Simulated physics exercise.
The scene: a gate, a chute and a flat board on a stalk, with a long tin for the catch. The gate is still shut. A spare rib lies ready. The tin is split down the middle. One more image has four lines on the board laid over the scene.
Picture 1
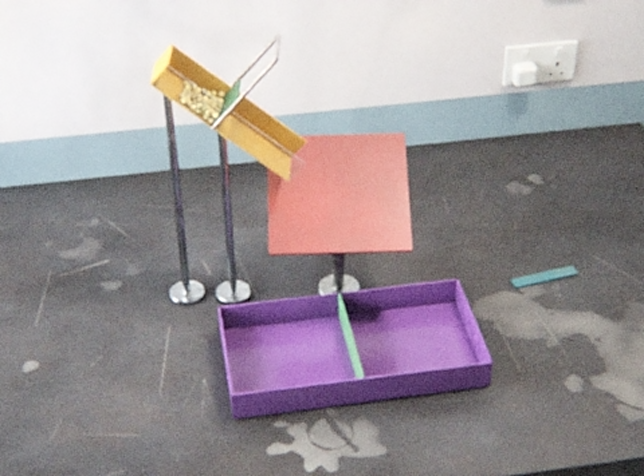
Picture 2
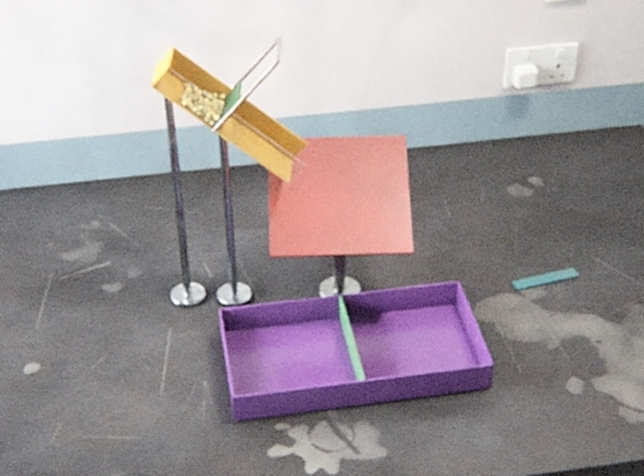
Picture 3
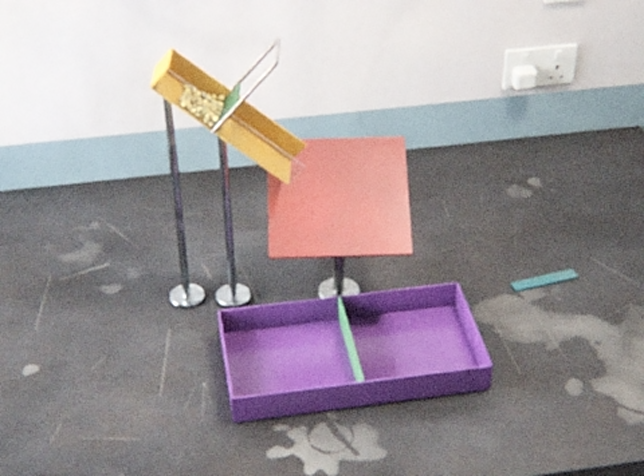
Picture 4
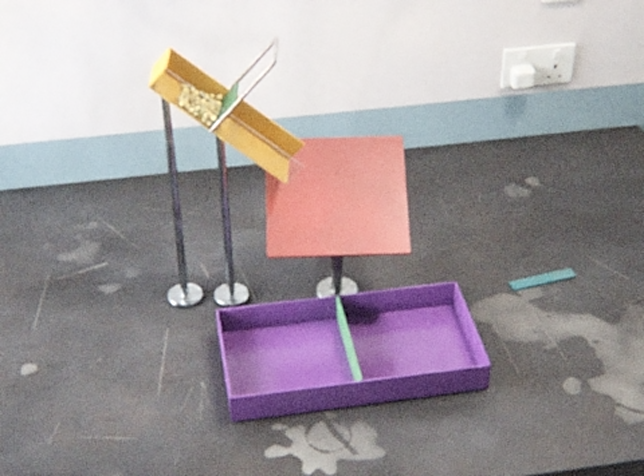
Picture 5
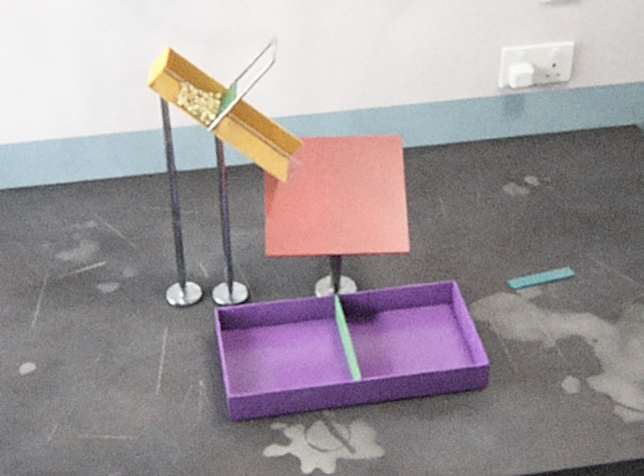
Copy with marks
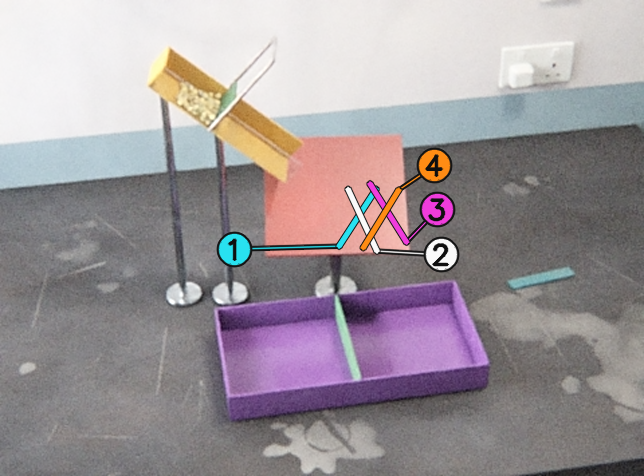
Pale beans resting still behind a closed gate in a sloping yellow chute, beside a tilted red board and divided purple tray.
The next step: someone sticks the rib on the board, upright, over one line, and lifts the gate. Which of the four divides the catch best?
4 is best.
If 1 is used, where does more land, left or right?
Left.
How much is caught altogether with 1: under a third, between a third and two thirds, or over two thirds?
Over two thirds.
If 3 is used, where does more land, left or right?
The right half.
On the marked copy, line 1 from (376, 189) to (339, 246); line 2 from (348, 189) to (376, 251); line 3 from (370, 183) to (406, 242); line 4 from (398, 190) to (363, 247).
If 1 is chosen, of what is caught, all in the left half, none in the right.
If 2 is chosen, of what is caught, a small part in the left half, most in the right.
If 3 is chosen, of what is caught, a small part in the left half, most in the right.
If 4 is chosen, of what is caught, about two thirds in the left half, about a third in the right.
